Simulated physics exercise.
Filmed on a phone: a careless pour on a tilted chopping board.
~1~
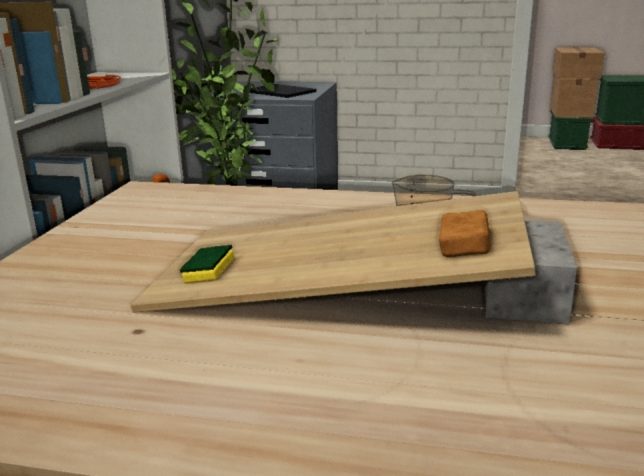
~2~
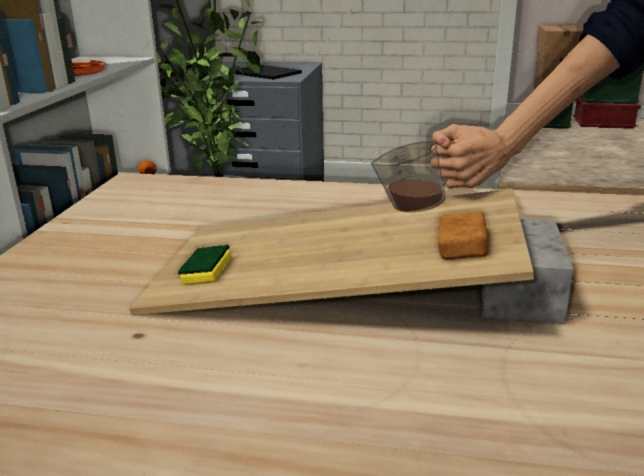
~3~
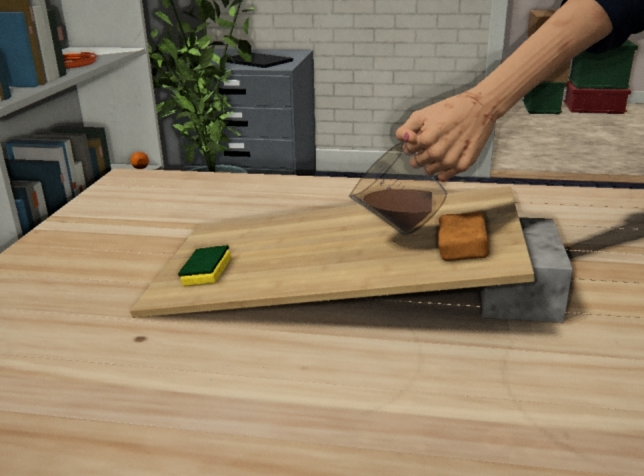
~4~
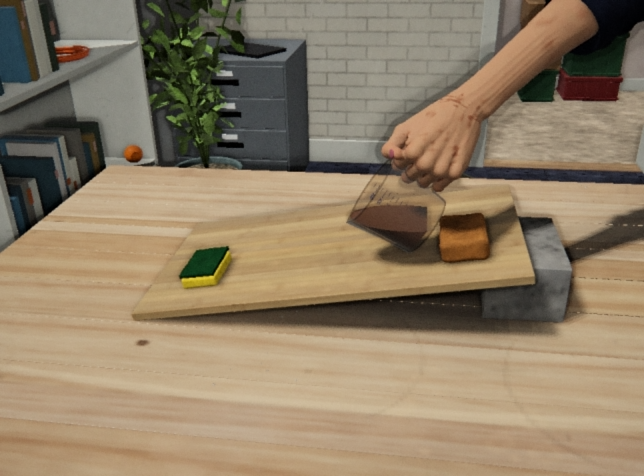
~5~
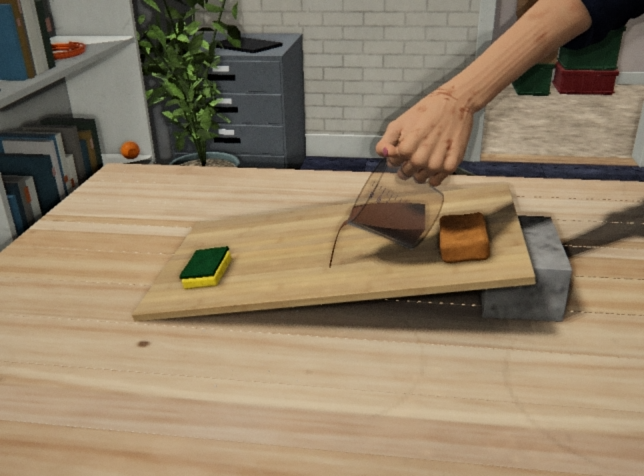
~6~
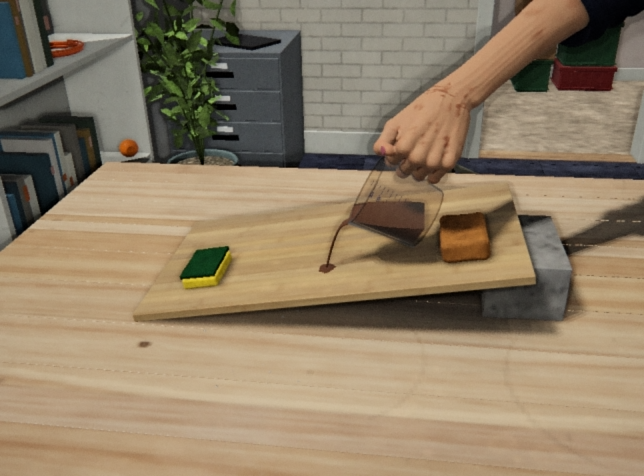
A hand lifting a glass jug of brown liquid, tilting it left and pouring a thin stream onto a sloping wooden board.
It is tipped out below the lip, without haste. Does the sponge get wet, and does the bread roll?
The sponge ends up in the puddle and the bread roll remains untouched.
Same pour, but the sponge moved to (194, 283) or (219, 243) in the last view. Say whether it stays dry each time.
In the first try it is reached; in the second it escapes.
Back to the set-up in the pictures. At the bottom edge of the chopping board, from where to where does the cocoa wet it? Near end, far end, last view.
Between (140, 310) and (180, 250).
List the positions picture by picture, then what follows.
In the first frame, the chopping board slopes down to the left; measuring jug (424, 205) about a quarter full; sponge (208, 264); bread roll (464, 233).
In the second frame, measuring jug about a quarter full, surface at (416, 189); sponge (206, 265).
In the third frame, measuring jug (400, 189) tipped 45° with all of its load; bread roll (462, 236).
In the fourth frame, the chopping board slopes down to the left; measuring jug (397, 206) tipped 55° with all of its load; sponge (206, 268).
In the fifth frame, the first of it lands; measuring jug (396, 203) tipped 60° with all of its load; bread roll (463, 237).
In the sixth frame, the first of it lands; measuring jug (395, 202) tipped 60° with all of its load; sponge (207, 268); bread roll (463, 237).
A moment on, it runs down to the left; the sponge is reached; the bread roll is untouched.
Further on, it runs down to the left and off the end; the sponge is reached; the bread roll is untouched.
When it is over, it runs down to the left and off the end; the sponge is reached; the bread roll is untouched.
